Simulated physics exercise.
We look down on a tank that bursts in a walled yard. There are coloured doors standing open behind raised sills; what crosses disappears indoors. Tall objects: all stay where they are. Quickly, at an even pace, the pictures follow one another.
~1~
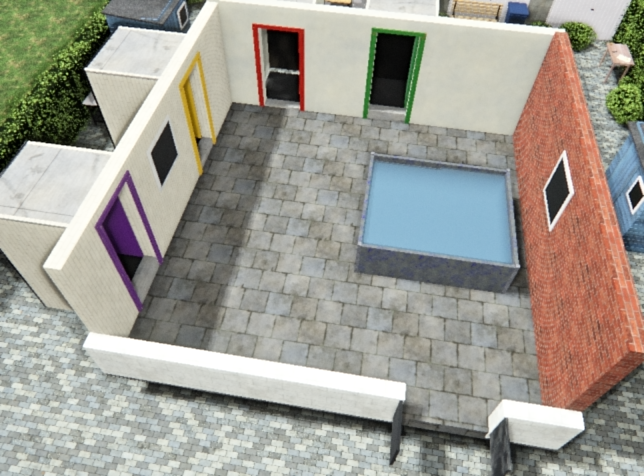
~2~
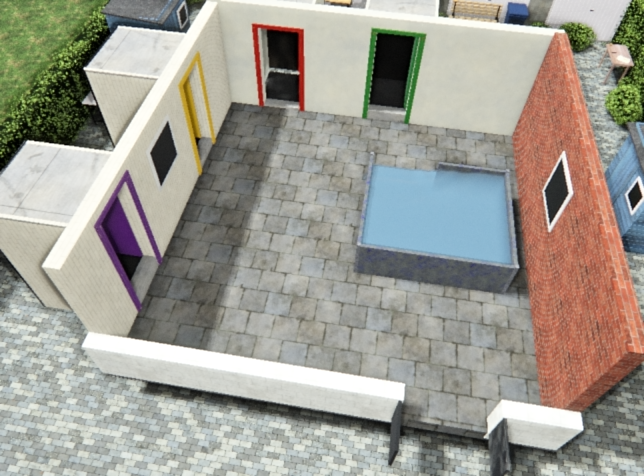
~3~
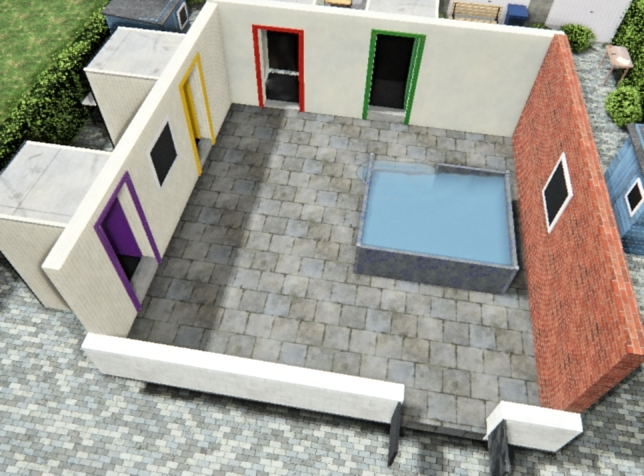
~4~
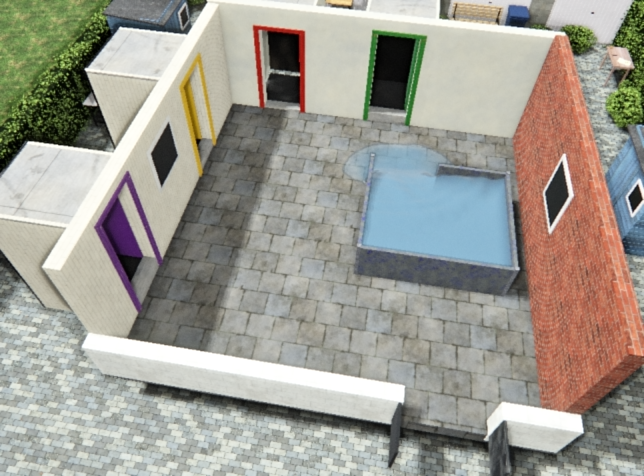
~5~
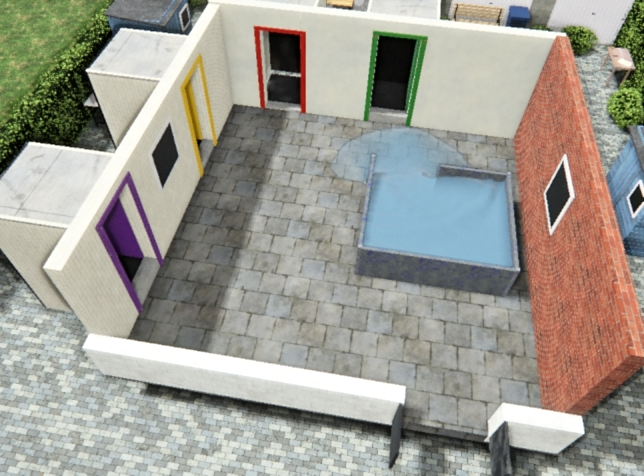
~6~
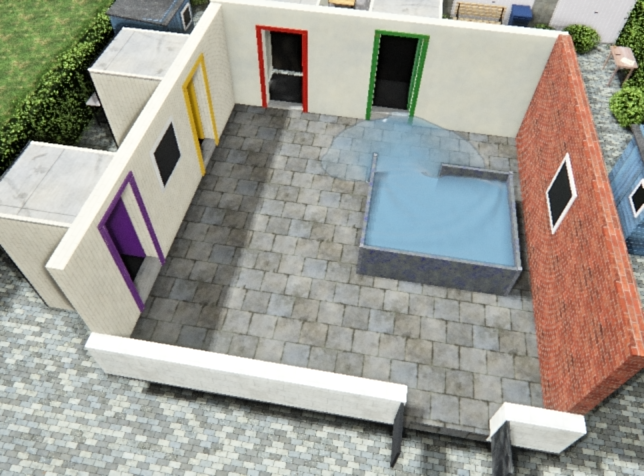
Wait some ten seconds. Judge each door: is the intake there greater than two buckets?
In the end yellow door: Not too much gets in there; green door: Too much gets in there; red door: Too much gets in there; purple door: Not too much gets in there.
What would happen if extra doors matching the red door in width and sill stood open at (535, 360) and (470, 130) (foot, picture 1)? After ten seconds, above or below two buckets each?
Order as asked: Remains below, gets beyond it.
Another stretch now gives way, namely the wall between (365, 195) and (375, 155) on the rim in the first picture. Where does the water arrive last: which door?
It's the green one.
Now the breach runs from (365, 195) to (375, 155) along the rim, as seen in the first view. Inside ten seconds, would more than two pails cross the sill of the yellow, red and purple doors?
Briefly, yellow crosses the limit, red crosses the limit, and purple remains below the limit.
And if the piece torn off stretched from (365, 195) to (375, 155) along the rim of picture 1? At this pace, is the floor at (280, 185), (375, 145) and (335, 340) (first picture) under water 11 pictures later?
Submerged, untouched, untouched.
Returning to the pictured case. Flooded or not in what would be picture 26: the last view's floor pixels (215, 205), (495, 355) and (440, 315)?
Result, in the order given: Wetted / not wetted / not wetted.
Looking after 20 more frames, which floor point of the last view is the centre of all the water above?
I'd mark it close to (398, 185).
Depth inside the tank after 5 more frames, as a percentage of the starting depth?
Near 74 in a hundred.
A moment on, water covers 20 % of the floor; the yellow door not reached, the green door over two buckets in, the red door not reached, the purple door not reached.
Next, water covers 25 % of the floor; the yellow door not reached, the green door far over two buckets in, the red door under two buckets in, the purple door not reached.
Then, water covers 40 % of the floor; the yellow door wet at the sill, nothing in, the green door far over two buckets in, the red door over two buckets in, the purple door not reached.
Later, water covers 80 % of the floor; the yellow door wet at the sill, nothing in, the green door far over two buckets in, the red door over two buckets in, the purple door wet at the sill, nothing in.
In the end, water covers 95 % of the floor; the yellow door wet at the sill, nothing in, the green door far over two buckets in, the red door far over two buckets in, the purple door wet at the sill, nothing in.
